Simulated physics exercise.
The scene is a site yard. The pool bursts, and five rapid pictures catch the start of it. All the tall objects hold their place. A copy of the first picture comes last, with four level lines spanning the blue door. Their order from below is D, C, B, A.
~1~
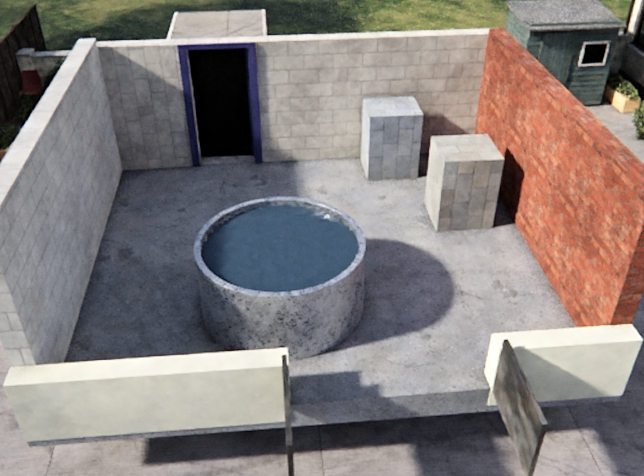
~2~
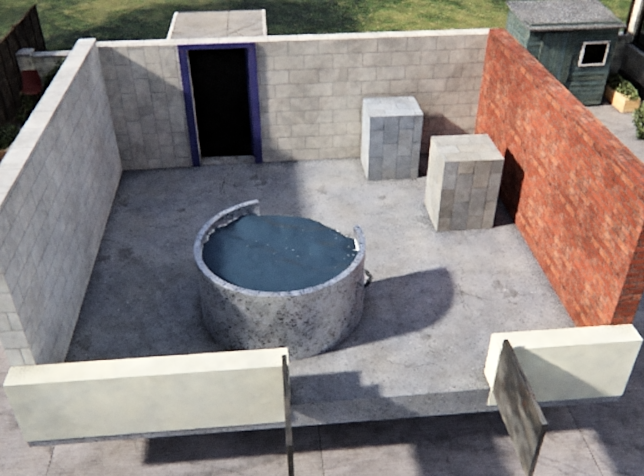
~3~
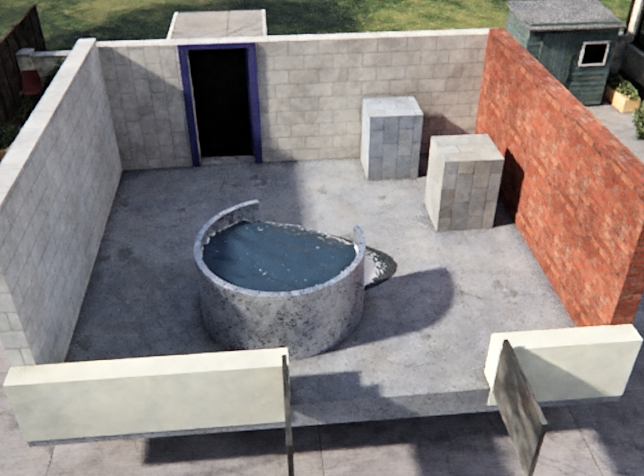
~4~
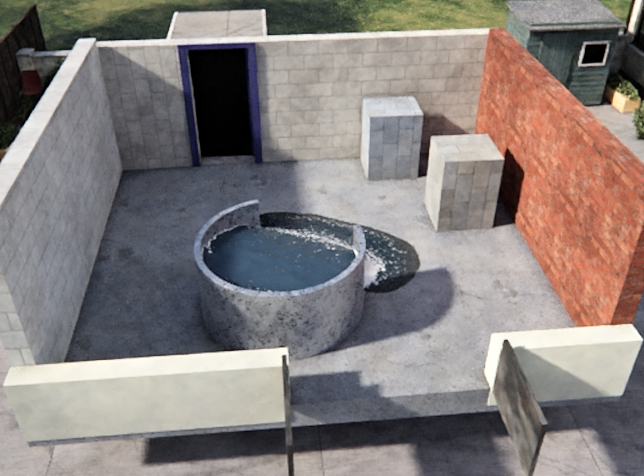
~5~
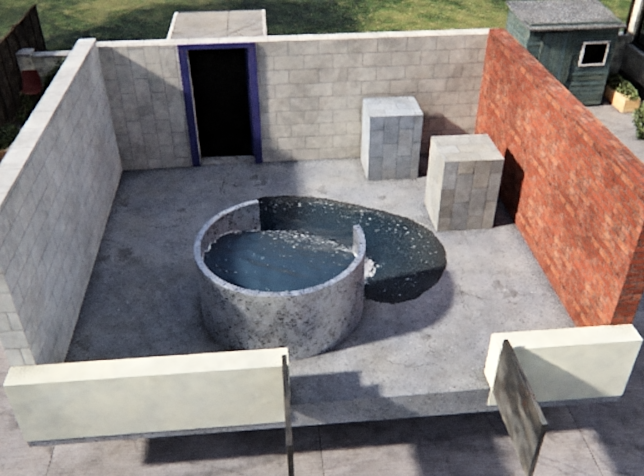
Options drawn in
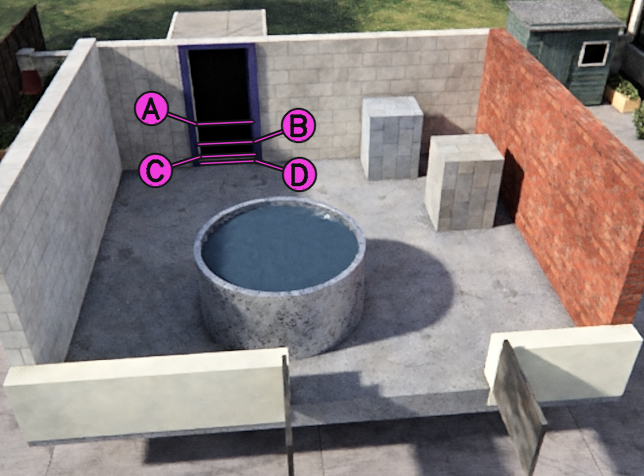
Water pours through the broken back-right side of a round stone pool and spreads outward.
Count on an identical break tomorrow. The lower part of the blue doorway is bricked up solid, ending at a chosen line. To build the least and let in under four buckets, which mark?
Height C just does it.
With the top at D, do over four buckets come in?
Yes, it does.
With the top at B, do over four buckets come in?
No.
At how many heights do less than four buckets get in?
Three.
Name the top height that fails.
D.
On the marked copy, A at (224, 122); B at (226, 143); C at (227, 155); D at (228, 162); from the bottom up D, C, B, A.
For height A, nothing gets over.
For height B, nothing gets over.
For height C, a splash gets over, under a bucket.
For height D, about 11 bucketfuls get in.
